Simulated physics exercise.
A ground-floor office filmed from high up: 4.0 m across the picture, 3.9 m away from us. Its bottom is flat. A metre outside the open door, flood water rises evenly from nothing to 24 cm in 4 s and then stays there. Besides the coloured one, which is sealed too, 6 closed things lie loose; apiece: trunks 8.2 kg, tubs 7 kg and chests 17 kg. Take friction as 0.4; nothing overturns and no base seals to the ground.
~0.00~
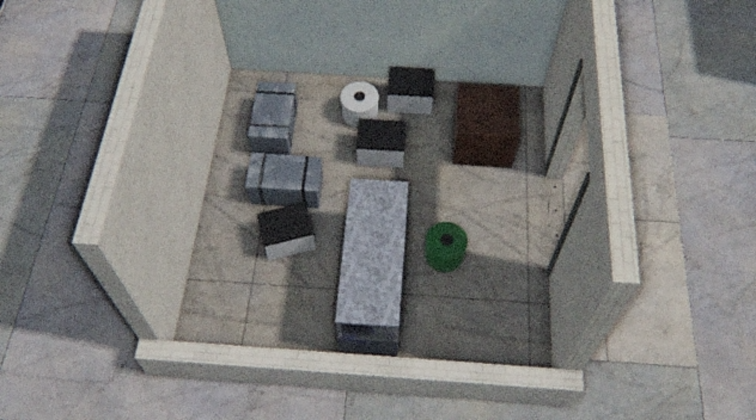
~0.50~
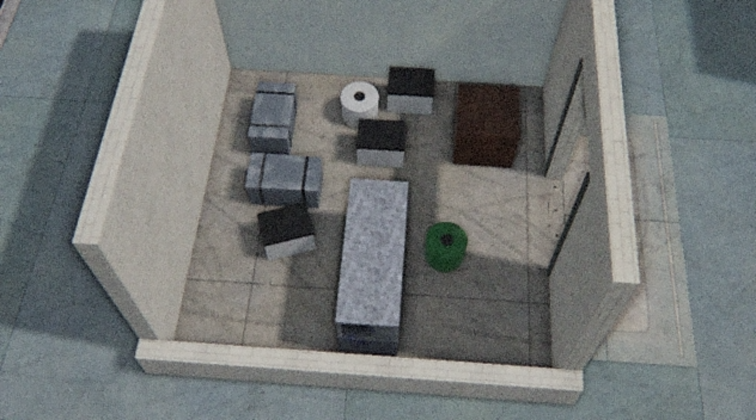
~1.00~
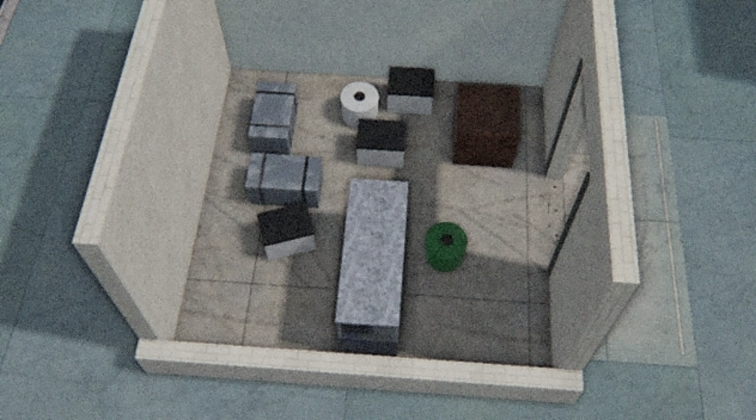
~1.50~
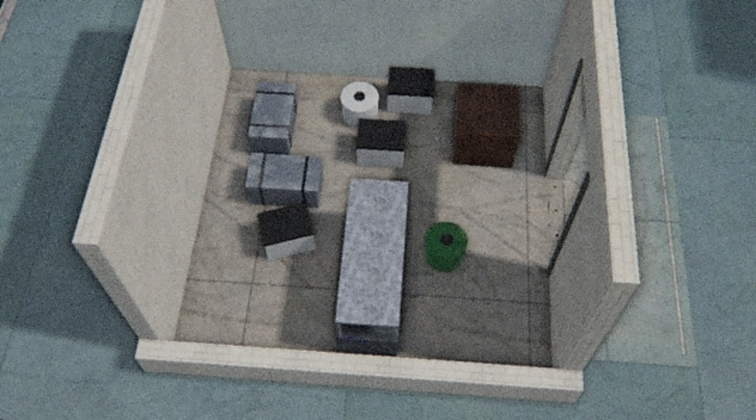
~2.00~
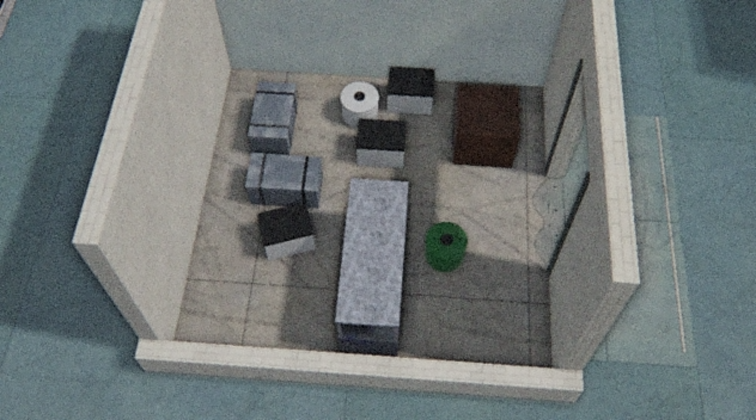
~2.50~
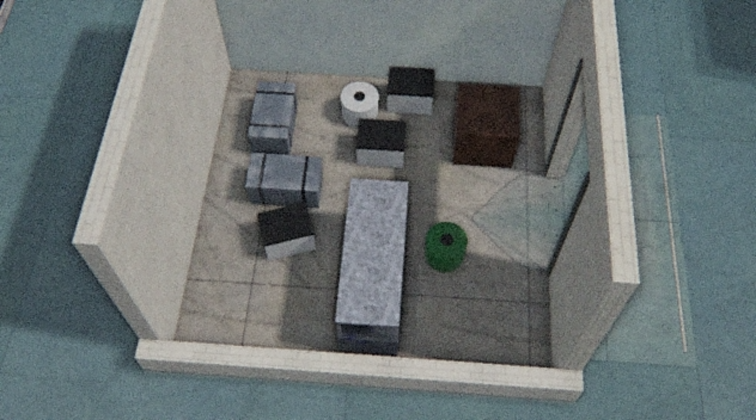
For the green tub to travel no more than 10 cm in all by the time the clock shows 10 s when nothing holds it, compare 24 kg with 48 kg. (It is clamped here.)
I expect that only the larger load is enough.
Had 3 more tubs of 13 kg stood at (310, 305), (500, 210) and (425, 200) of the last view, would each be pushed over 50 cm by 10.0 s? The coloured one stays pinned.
In that order: Less, over, past it.
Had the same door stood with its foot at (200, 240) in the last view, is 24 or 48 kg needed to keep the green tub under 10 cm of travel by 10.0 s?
In that case the lower weight is enough.
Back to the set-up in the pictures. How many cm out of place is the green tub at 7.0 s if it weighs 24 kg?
Roughly 50 cm.
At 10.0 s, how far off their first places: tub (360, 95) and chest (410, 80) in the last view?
In that order: 50 cm, 40 cm.
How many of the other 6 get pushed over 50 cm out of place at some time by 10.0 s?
I count 4.
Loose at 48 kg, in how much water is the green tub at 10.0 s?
Roughly 11 cm.
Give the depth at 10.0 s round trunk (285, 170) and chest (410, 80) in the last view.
Roughly 9 and 8 cm.
After 3.5 s the green tub would be 0 cm from its start with 24 kg and 0 cm from its start with 48 kg; 4 cm of water round it then.
After 4.5 s the green tub would be 2 cm from its start with 24 kg and 0 cm from its start with 48 kg; 7 cm of water round it then.
After 7.0 s the green tub would be 49 cm from its start with 24 kg and 0 cm from its start with 48 kg; 9 cm of water round it then.
After 10.0 s the green tub would be 97 cm from its start with 24 kg and 0 cm from its start with 48 kg; 11 cm of water round it then.
